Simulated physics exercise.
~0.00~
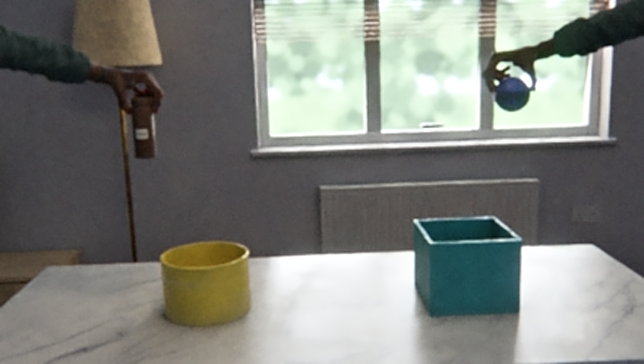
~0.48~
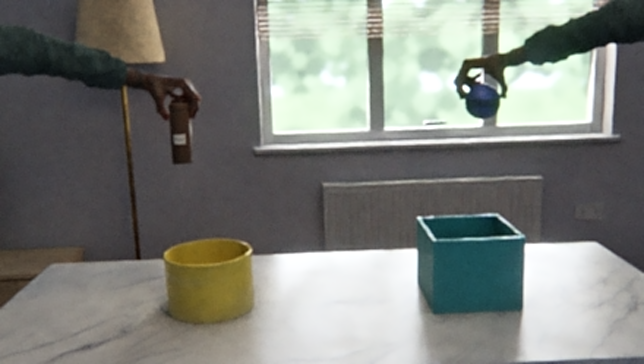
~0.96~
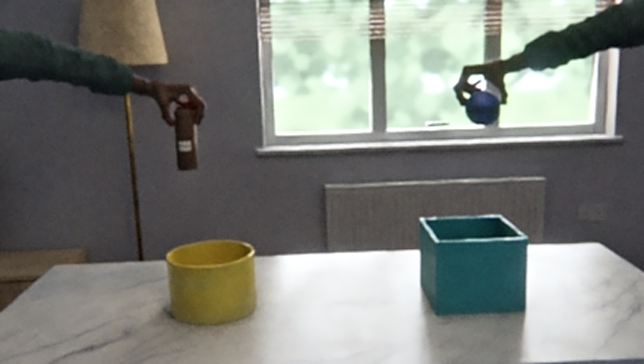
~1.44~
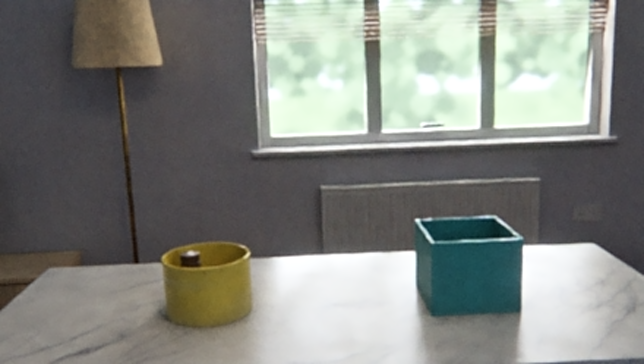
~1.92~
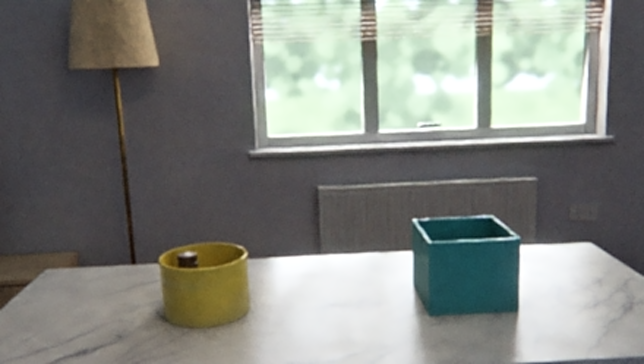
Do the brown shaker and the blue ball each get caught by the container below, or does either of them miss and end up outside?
Both are caught. The brown shaker lands in the round yellow bucket and the blue ball lands in the square teal basket.
